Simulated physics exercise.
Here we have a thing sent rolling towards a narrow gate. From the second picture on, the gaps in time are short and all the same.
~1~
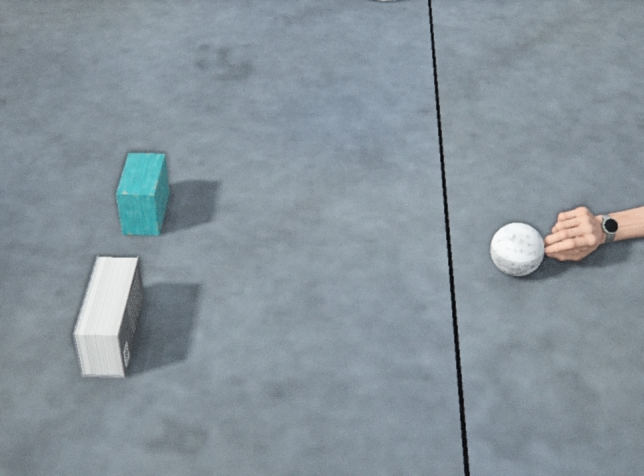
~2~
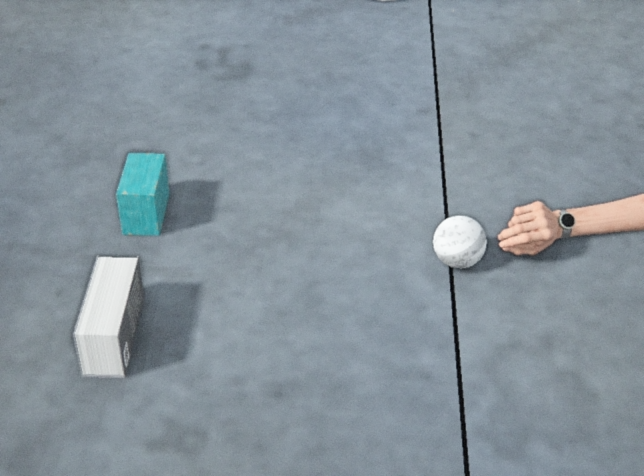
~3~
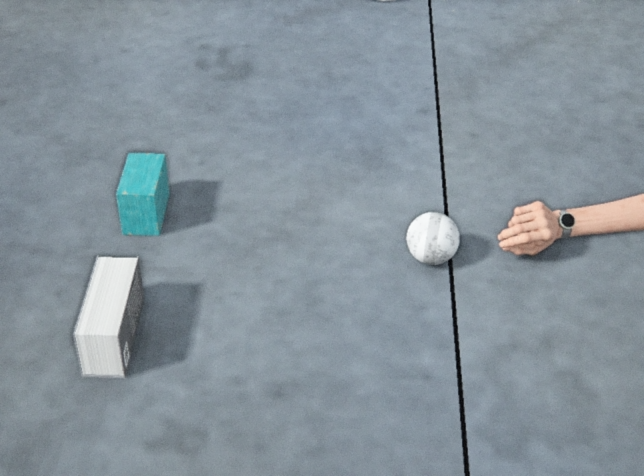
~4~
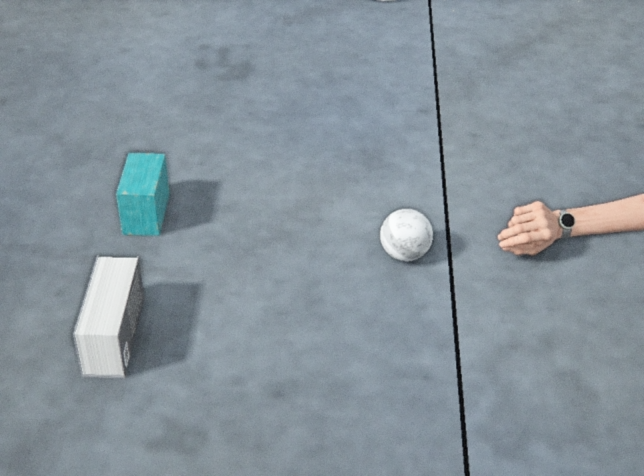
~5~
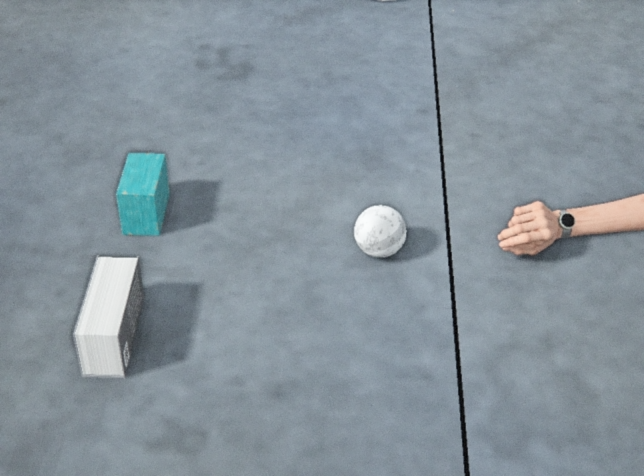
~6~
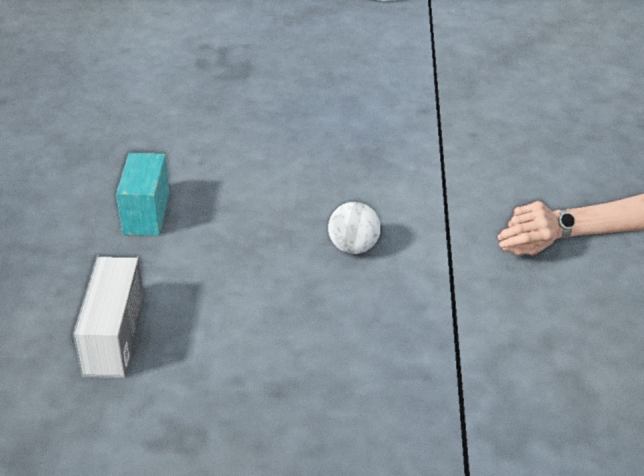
A white ball was pushed by a hand with a watch and rolled left across a black line on the grey floor, moving closer to a turquoise block and a grey book.
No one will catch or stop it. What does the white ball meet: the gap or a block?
The white ball is stopped.
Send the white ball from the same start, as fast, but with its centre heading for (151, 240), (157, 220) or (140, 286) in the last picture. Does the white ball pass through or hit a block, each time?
Try by try, it makes the gap; bounces off; is stopped.
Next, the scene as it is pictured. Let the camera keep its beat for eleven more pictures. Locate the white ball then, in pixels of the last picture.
Roughly at (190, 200).
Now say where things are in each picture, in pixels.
In the first picture, white ball (518, 249) under the hand; turquoise block (144, 194).
In the second picture, white ball (460, 242); grey book (111, 315).
In the third picture, white ball (433, 239); turquoise block (144, 194).
In the fourth picture, white ball (407, 235); grey book (111, 315).
In the fifth picture, white ball (380, 232); turquoise block (144, 194).
In the sixth picture, white ball (354, 228); grey book (111, 315).
Then, 0.44 s after the last picture, white ball moving sideways near (192, 197).
By the end, the white ball bounces off.
